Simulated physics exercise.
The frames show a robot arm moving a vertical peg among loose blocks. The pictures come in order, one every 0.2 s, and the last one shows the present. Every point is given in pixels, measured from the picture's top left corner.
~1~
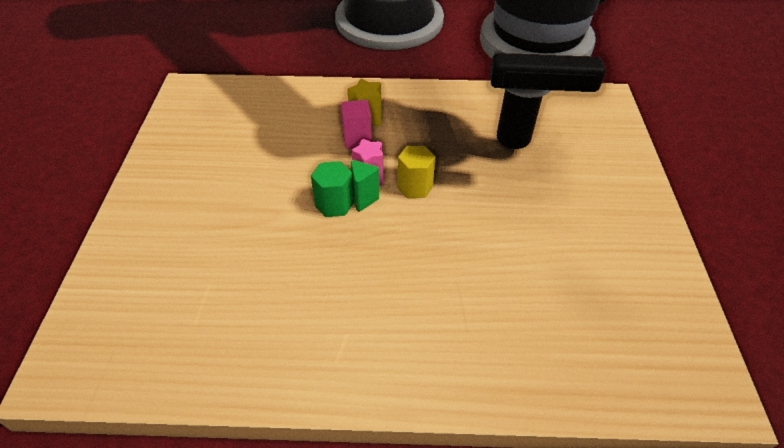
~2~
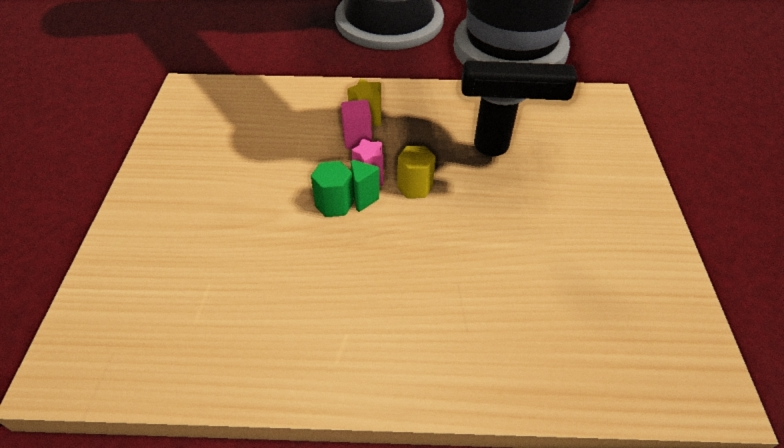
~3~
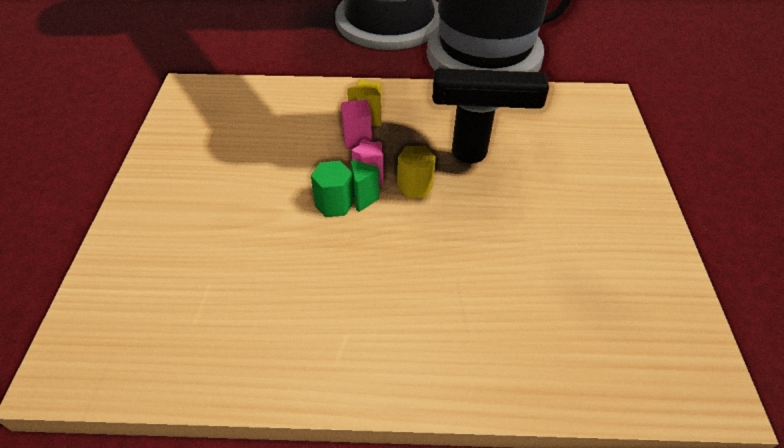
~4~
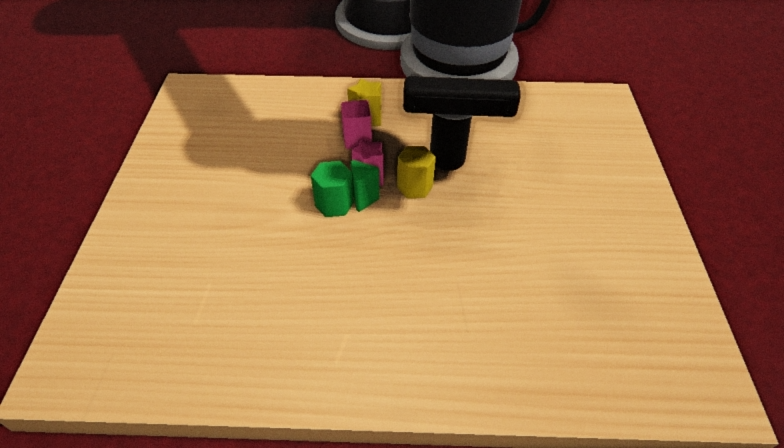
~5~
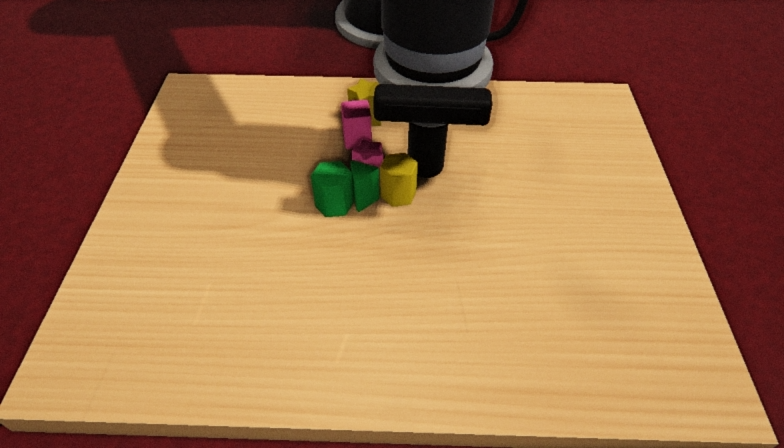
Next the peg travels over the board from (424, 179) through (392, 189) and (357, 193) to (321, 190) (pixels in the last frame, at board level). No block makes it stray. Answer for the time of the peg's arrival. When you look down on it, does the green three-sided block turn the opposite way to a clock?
No, that is not what happens.
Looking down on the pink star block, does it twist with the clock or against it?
It makes a clockwise turn.
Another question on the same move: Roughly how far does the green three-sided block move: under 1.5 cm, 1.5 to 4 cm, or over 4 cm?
The answer will be the middling band, 1.5 to 4 cm.
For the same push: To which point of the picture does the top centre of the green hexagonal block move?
For the centre of its top, I'd go with (284, 178).
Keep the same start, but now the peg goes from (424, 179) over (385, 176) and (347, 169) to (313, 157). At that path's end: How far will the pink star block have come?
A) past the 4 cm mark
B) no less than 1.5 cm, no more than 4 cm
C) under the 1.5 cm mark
I choose A.
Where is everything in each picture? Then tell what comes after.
In the first picture, lower end of the peg (513, 139), tops of blocks, green hexagonal block (331, 173), green three-sided block (362, 169), pink star block (368, 149), yellow hexagonal block (417, 156).
In the second picture, peg (491, 146), blocks as before.
In the third picture, peg (469, 153), blocks as before.
In the fourth picture, peg (447, 160), blocks as before.
In the fifth picture, peg (425, 167), green hexagonal block (331, 173), green three-sided block (362, 169), pink star block (368, 149), yellow hexagonal block (399, 164).
The first path, step by step. One third of the way, peg (391, 177); green hexagonal block (318, 173); green three-sided block (348, 182), turned 60° clockwise; pink star block (362, 148), turned 20° clockwise; yellow hexagonal block (377, 182), turned 30° anticlockwise.
Two thirds of the way, peg (355, 181); green hexagonal block (318, 173); green three-sided block (338, 190), turned 65° clockwise; pink star block (340, 143), turned 65° clockwise; yellow hexagonal block (369, 188), turned 55° anticlockwise.
At the end, peg (319, 178); green hexagonal block (284, 178), turned 25° anticlockwise; green three-sided block (338, 190), turned 65° clockwise; pink star block (328, 139), turned 110° clockwise; yellow hexagonal block (369, 188), turned 55° anticlockwise.
